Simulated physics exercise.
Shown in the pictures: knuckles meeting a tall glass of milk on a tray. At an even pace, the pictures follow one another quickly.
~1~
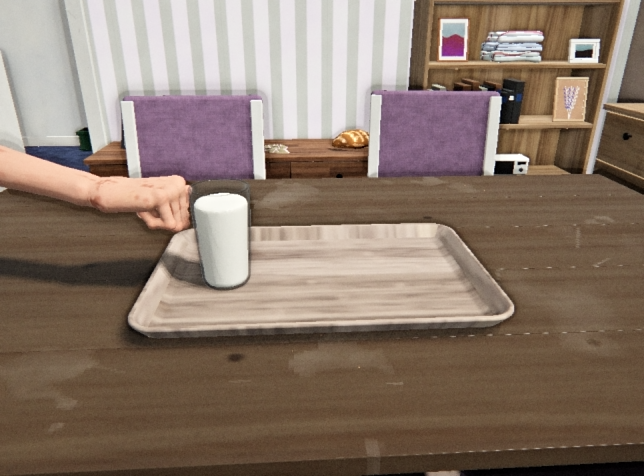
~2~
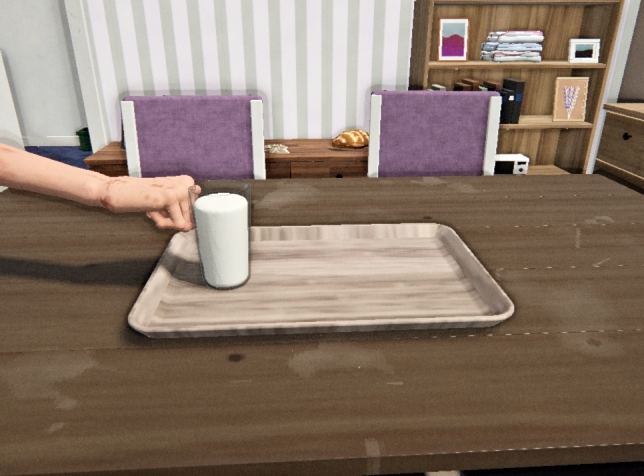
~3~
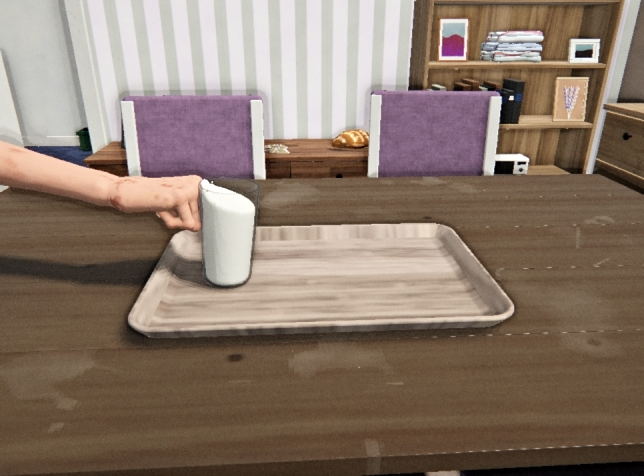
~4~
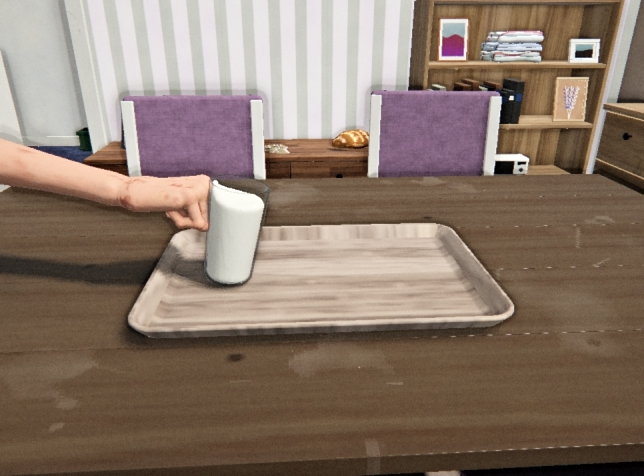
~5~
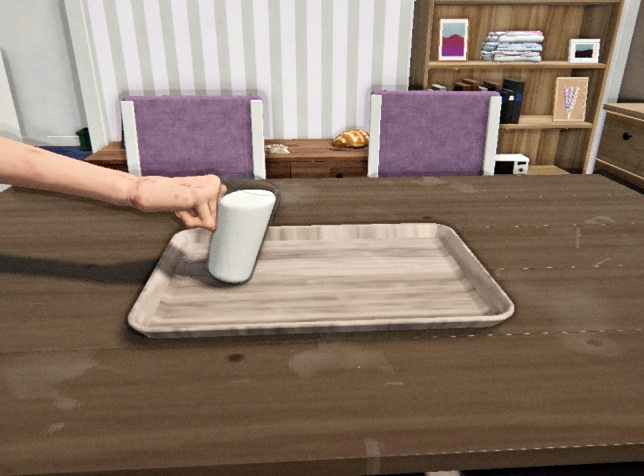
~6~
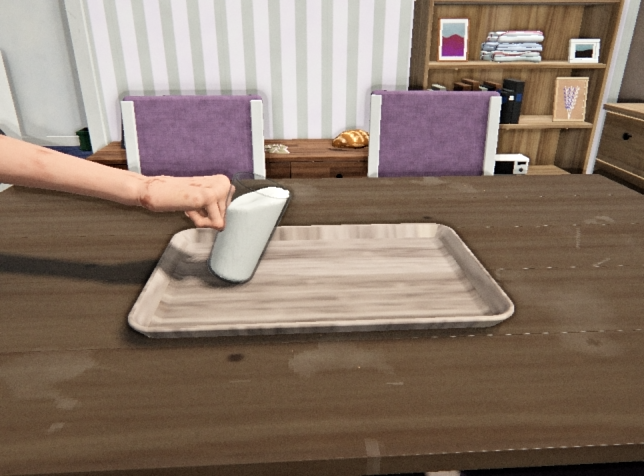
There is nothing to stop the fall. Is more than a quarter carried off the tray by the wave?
Over a quarter runs off.
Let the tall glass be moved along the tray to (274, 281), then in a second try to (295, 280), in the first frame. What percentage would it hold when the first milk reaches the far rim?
Roughly 70 % and 75 %.
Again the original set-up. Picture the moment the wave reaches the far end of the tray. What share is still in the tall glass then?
60 per cent.
A moment on, the tall glass is falling and 100 per cent is in the glass, 0 on the tray and 0 above or beyond its rim.
Next, the tall glass lies on its side and 95 per cent is in the glass, 4 on the tray and 1 above or beyond its rim.
Then the tall glass lies on its side and 53 per cent is in the glass, 37 on the tray and 10 above or beyond its rim.
Later the tall glass lies on its side and 27 per cent is in the glass, 39 on the tray and 34 above or beyond its rim.
In the end 66 per cent is held by tray and glass, 34 is off the tray.
